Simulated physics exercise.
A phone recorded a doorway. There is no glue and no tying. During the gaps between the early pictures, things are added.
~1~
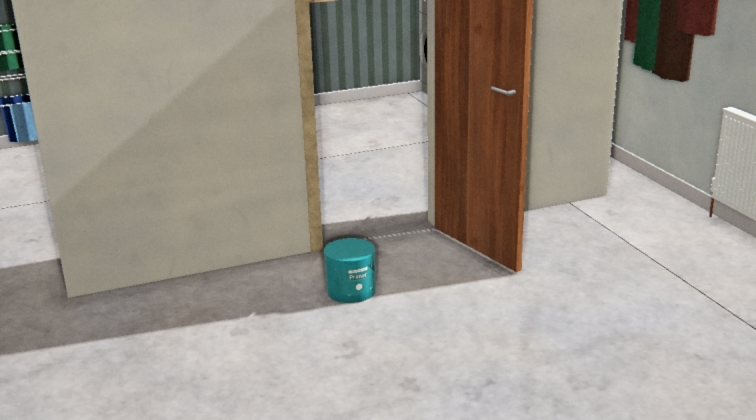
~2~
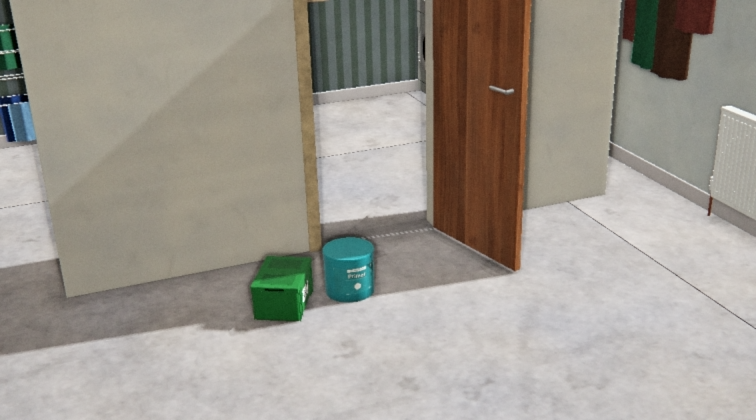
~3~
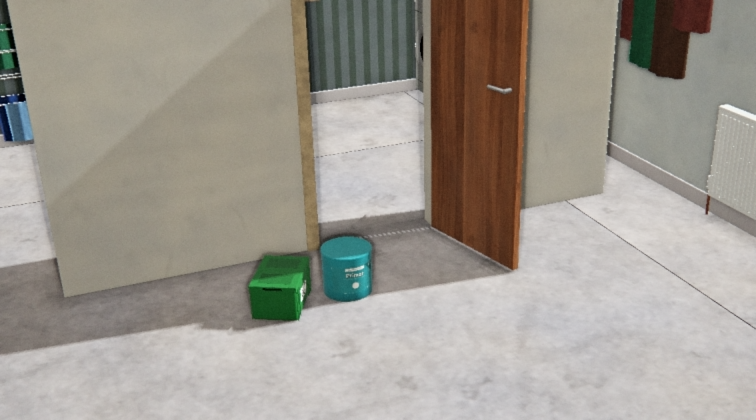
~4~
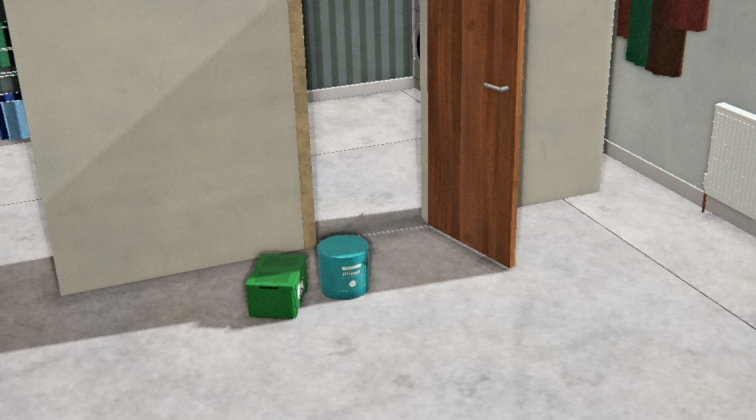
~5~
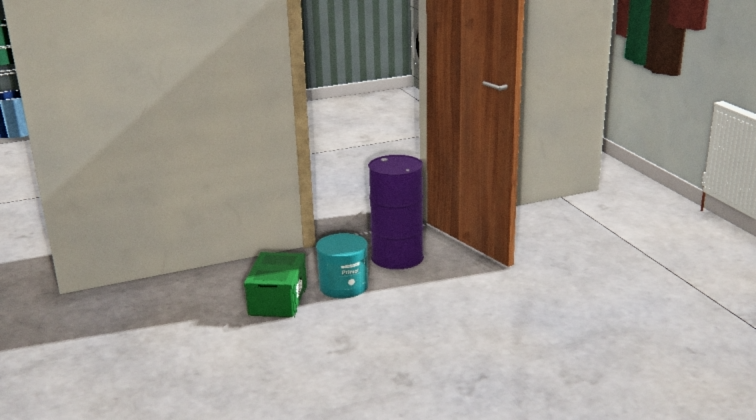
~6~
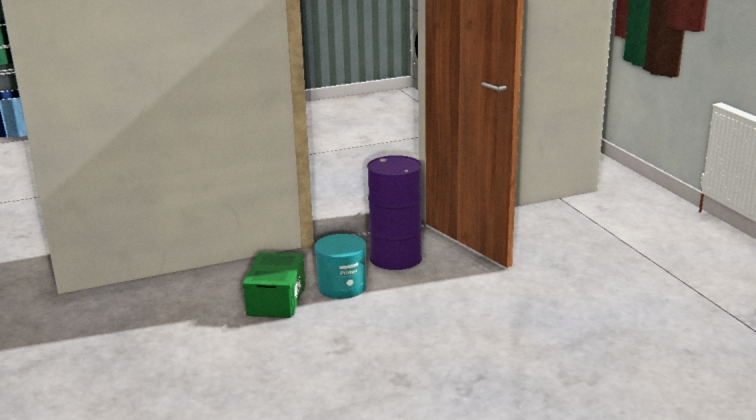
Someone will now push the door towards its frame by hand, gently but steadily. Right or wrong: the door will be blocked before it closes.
Right.
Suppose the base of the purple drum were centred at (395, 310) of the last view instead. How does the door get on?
After that, the door ends up flush.
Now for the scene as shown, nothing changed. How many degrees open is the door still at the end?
Roughly 55°.
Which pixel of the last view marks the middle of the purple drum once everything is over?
Looks like it settles somewhere around (386, 212).
Then, 0.50 s after the last picture, door 92° open.
Then, 0.70 s after the last picture, door 80° open.
Then, 0.90 s after the last picture, door 67° open.
Then, 1.10 s after the last picture, door 59° open; purple drum slid a little near (388, 212).
At rest, door 57° open; all 3 in place. Seen from the same camera at the end, purple drum near (385, 212).
